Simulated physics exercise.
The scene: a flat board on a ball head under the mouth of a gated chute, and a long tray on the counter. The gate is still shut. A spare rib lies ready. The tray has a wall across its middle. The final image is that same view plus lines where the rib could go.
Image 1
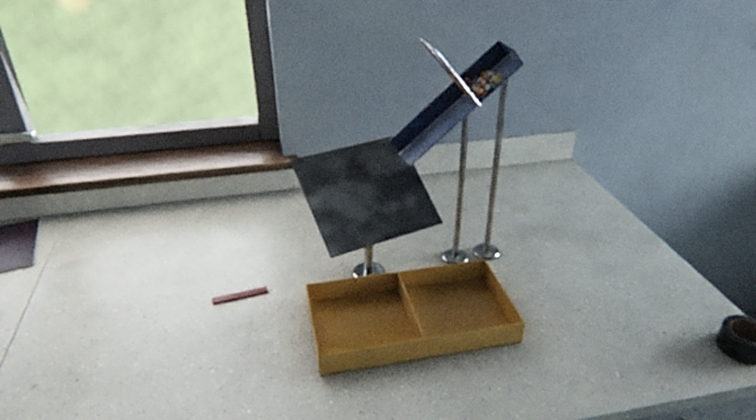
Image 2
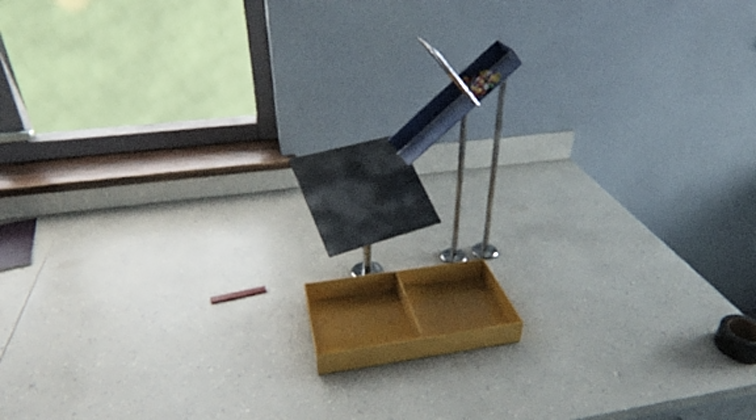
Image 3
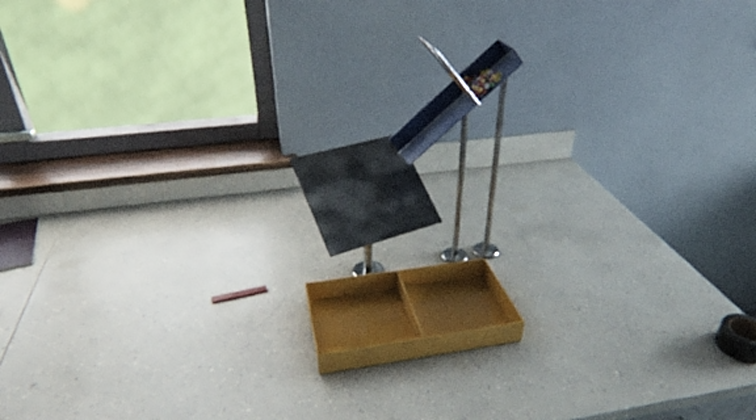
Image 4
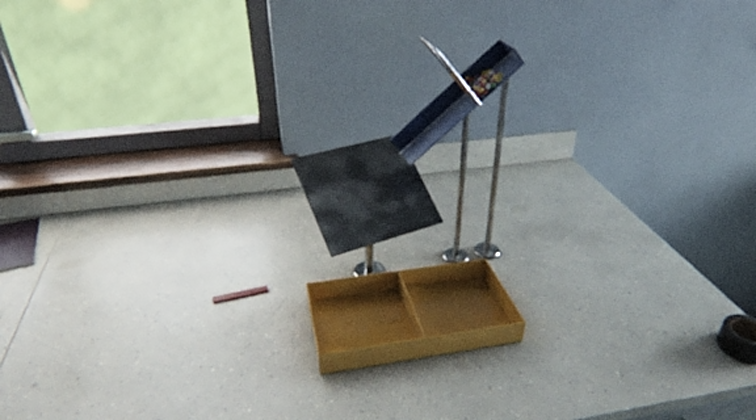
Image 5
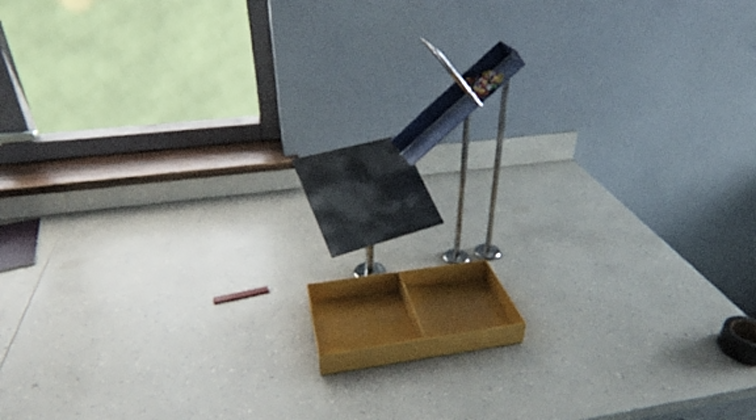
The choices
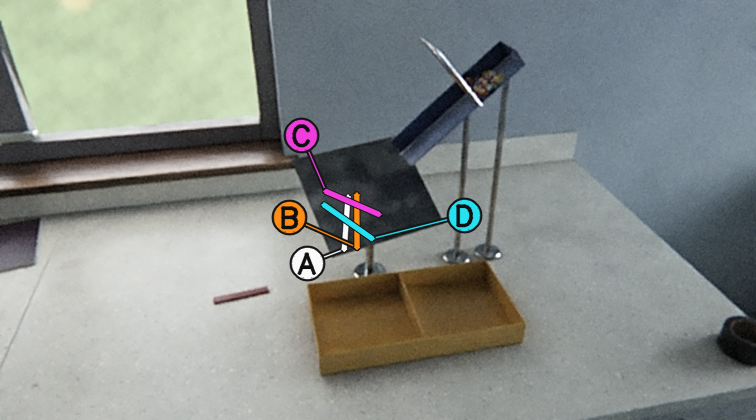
On a pale counter beside a window, a raised blue chute holding small beads behind a closed gate slopes toward a tilted dark board above a divided yellow-brown tray, with a thin reddish strip lying nearby; nothing visibly moves.
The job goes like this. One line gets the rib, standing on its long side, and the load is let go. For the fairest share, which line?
I would pick line D.
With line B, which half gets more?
Left.
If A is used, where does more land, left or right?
Left.
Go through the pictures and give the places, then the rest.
The first frame shows load behind the gate (476, 84), round plastic beads; lip of the chute (405, 159), sloping fairly steeply.
The second frame shows middle of the board (366, 191), tilted fairly steeply; middle of its low edge (388, 239); of its high edge (345, 146).
The third frame shows front corners of the tray (318, 354) and (524, 321); front end of its middle wall (424, 337); gate still shut (457, 81).
The fourth frame shows middle of the load (477, 83); lip (406, 158).
The fifth frame shows middle of the load (477, 84); lip (406, 159).
On the marked copy, line A from (347, 196) to (344, 249); line B from (356, 194) to (357, 247); line C from (325, 191) to (379, 214); line D from (323, 204) to (372, 238).
Choosing A, of what is caught, almost all in the left half, just a few in the right.
Choosing B, of what is caught, almost all in the left half, about a tenth in the right.
Choosing C, of what is caught, about a tenth in the left half, the larger part in the right.
Choosing D, of what is caught, roughly a third in the left half, roughly two thirds in the right.
